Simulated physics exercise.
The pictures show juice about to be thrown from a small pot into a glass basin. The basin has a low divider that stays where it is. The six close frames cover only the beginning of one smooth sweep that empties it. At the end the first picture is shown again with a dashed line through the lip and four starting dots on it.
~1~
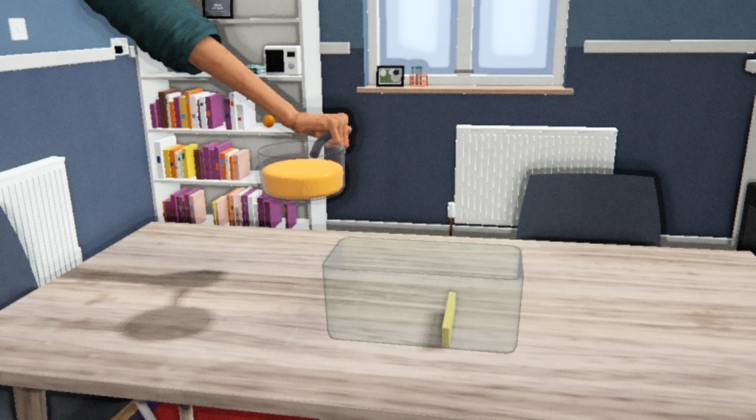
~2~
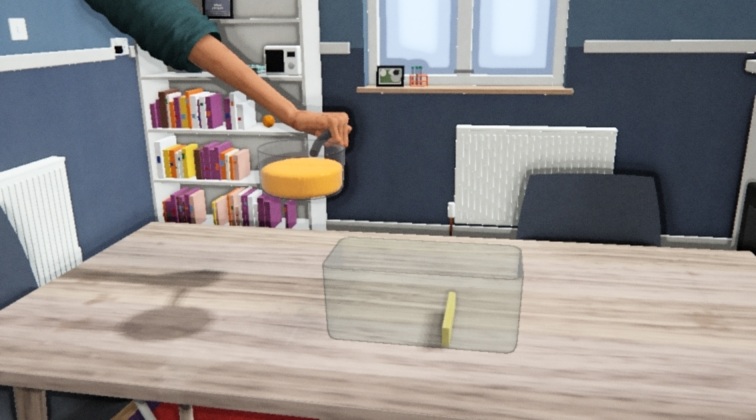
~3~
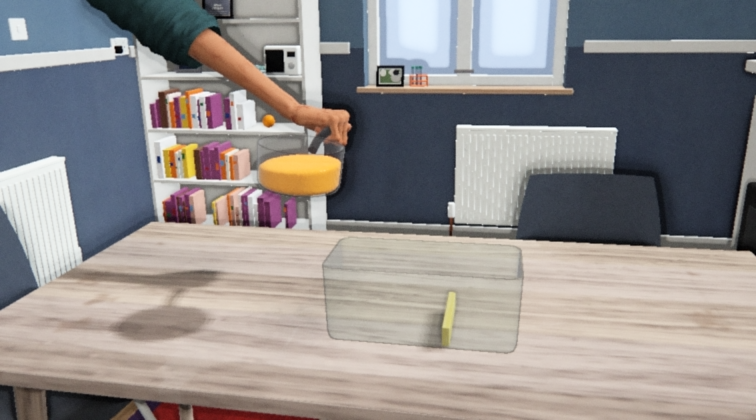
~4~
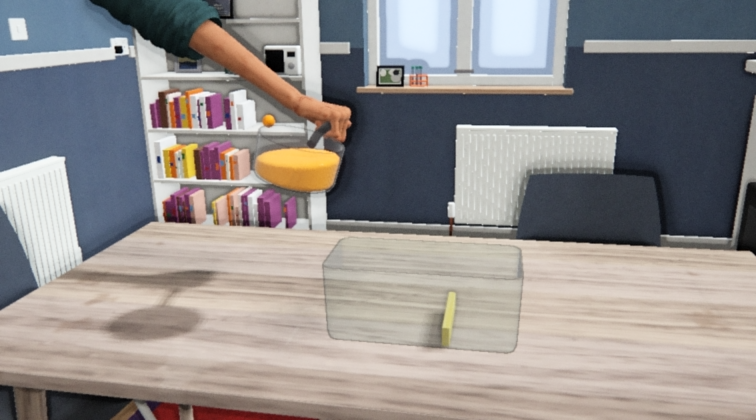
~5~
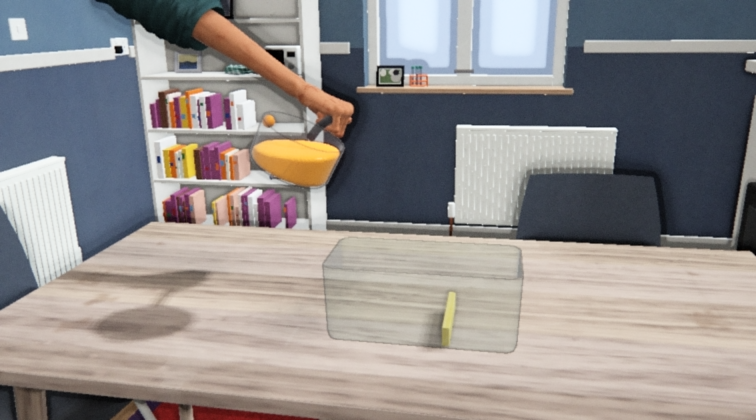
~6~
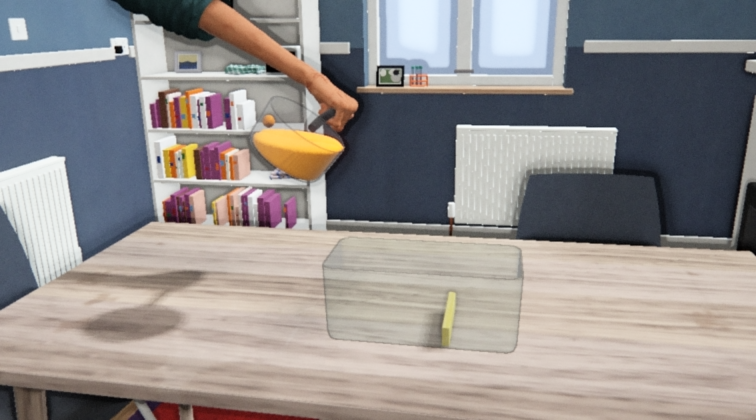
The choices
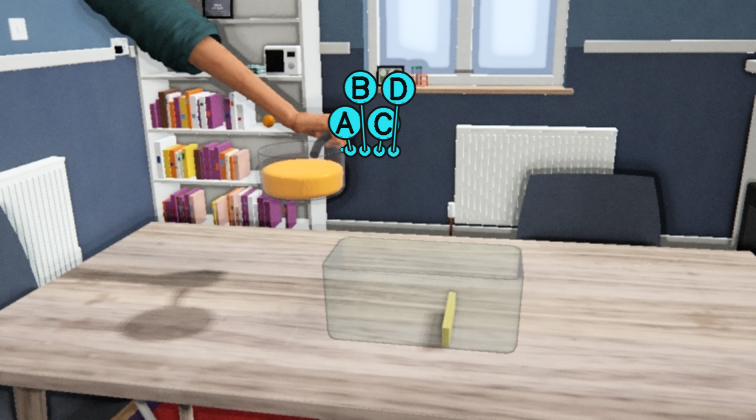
A hand holds a small pot of orange juice above a table and steadily tilts it.
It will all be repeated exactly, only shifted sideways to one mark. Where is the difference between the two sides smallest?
Choose C.
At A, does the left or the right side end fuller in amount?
The left side.
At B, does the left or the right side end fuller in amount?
The left one.
On the marked copy, A at (350, 150); B at (364, 150); C at (379, 150); D at (393, 151).
Choosing A, about 87 % ends left of the wall and 9 % right of it; 4 % is lost outside.
Choosing B, about 71 % ends left of the wall and 26 % right of it; 4 % is lost outside.
Choosing C, about 39 % ends left of the wall and 58 % right of it.
Choosing D, about 19 % ends left of the wall and 79 % right of it.
